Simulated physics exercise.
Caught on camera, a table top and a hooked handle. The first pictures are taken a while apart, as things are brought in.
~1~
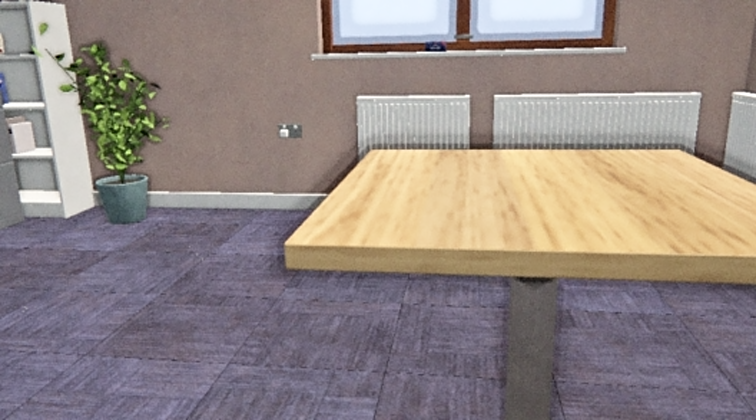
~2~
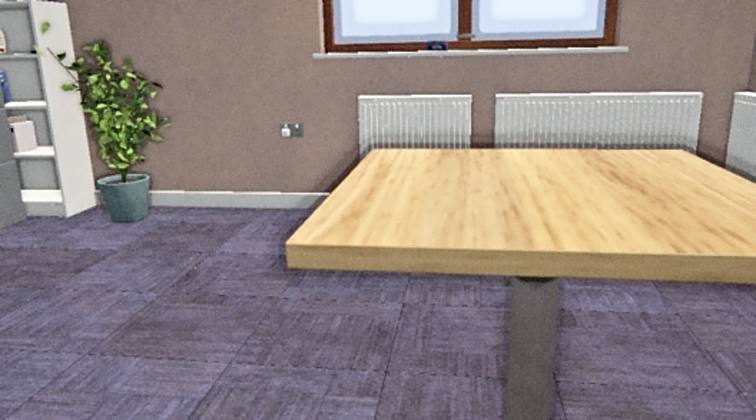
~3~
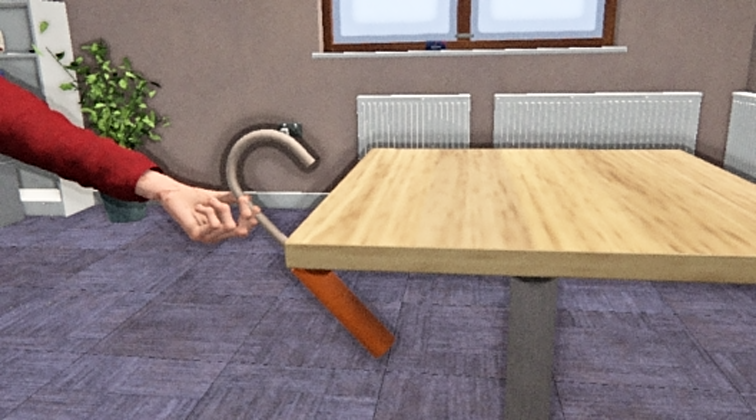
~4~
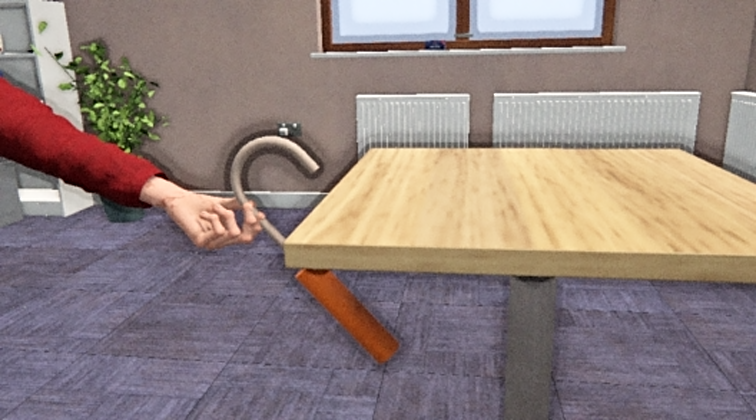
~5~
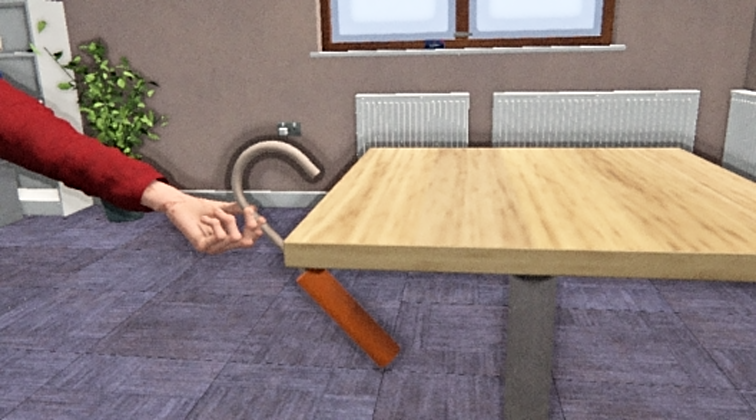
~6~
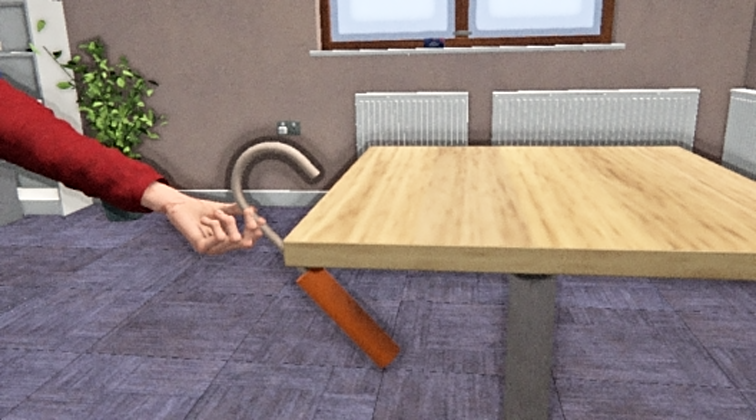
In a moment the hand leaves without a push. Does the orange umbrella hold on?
The orange umbrella falls to the floor.
Then, 0.40 s past the last view, orange umbrella in the air.
Then, 0.96 s past the last view, orange umbrella come down.
Then, 1.96 s past the last view, orange umbrella in the air.
Finally, the orange umbrella slips off.
